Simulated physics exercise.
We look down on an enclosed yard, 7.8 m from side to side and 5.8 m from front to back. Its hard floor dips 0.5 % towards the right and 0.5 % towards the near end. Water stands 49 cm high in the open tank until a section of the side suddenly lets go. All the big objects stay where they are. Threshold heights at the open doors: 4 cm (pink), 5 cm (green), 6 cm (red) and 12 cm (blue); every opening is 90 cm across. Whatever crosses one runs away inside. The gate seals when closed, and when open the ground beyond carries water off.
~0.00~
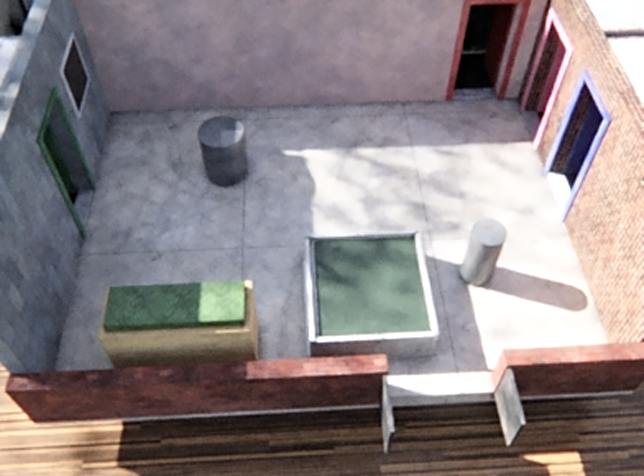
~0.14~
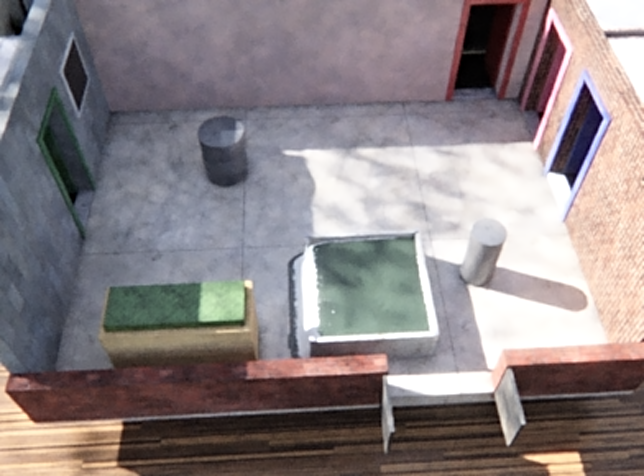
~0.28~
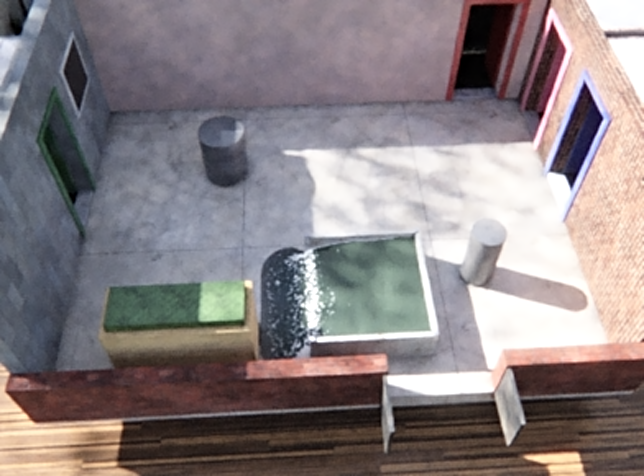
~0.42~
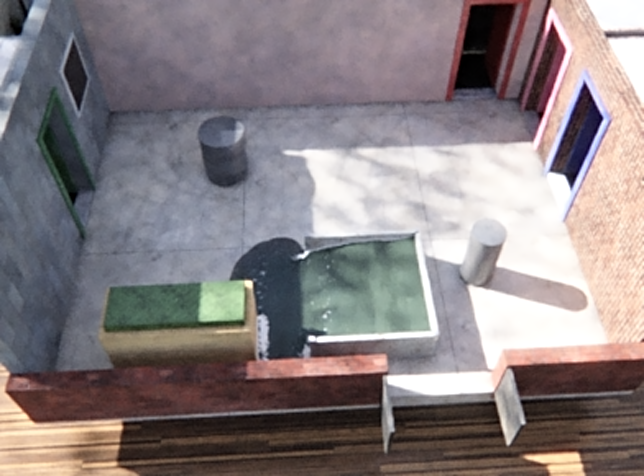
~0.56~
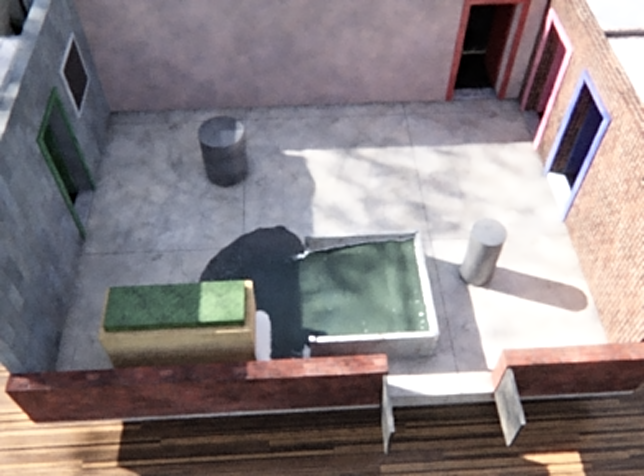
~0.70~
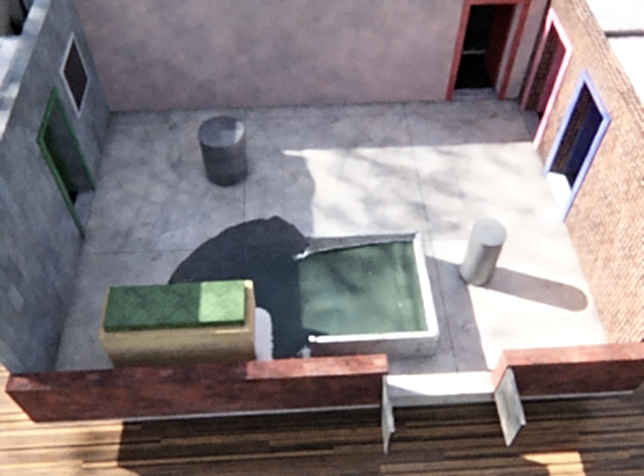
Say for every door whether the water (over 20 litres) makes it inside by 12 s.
Door by door: At the pink door it does not reach the limit; at the green door it exceeds the limit; at the red door it does not reach the limit; at the blue door it stays under the limit.
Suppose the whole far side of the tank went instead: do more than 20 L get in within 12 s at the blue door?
Then: Blue below.
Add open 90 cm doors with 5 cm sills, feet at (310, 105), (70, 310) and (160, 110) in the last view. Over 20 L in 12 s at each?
In that order: Not over, past it, above.
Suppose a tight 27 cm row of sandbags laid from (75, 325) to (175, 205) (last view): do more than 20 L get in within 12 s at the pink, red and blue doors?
Then: Pink below, red under, blue below.
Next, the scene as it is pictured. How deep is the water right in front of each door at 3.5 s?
In cm: Pink 0, green 10, red 0, blue 0.
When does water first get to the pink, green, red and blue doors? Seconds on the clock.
Pink 10.0 s, green 2.0 s, red 9.0 s, blue 11.0 s.
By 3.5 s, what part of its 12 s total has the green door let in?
About 70 per cent.
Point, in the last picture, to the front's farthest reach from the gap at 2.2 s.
Around (93, 196).
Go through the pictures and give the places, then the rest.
The open tank at (368, 285) is whole and still, 49 cm deep, in the first picture.
The front is at (303, 360), 0.9 m from the gap at (312, 299); 0.3 m2 of floor is under water; 49 cm left at the back of the open tank, in the second picture.
Water pours out at (312, 301) and has run 1.1 m, to a hidden place; typically 9 cm deep outside, 49 cm at the open tank's back, in the third picture.
The front is at a hidden place, 1.4 m from the gap at (312, 301); 2.0 m2 of floor is under water; 48 cm left at the back of the open tank, in the fourth picture.
Water pours out at (312, 302) and has run 1.7 m, to a hidden place; typically 7 cm deep outside, 43 cm at the open tank's back, in the fifth picture.
Water pours out at (312, 302) and has run 2.1 m, to a hidden place; typically 6 cm deep outside, 41 cm at the open tank's back, in the sixth picture.
After 1.4 s water covers 20 % of the floor and is deepest (32 cm) near (265, 339); pink door not reached, green door not reached, red door not reached, blue door not reached.
After 2.2 s water covers 30 % of the floor and is deepest (30 cm) near (50, 397); pink door not reached, green door 11 cm at the sill, 1 L in, red door not reached, blue door not reached.
After 3.5 s water covers 40 % of the floor and is deepest (20 cm) near (110, 358); pink door not reached, green door 10 cm at the sill, 33 L in, red door not reached, blue door not reached.
After 7.0 s water covers 55 % of the floor and is deepest (8 cm) near (172, 162); pink door not reached, green door 5 cm at the sill, 46 L in, red door not reached, blue door not reached.
After 12.0 s water covers 90 % of the floor and is deepest (7 cm) near (566, 236); pink door 6 cm at the sill, 2 L in, green door 3 cm at the sill, 47 L in, red door 3 cm at the sill, 0 L in, blue door 6 cm at the sill, 0 L in.
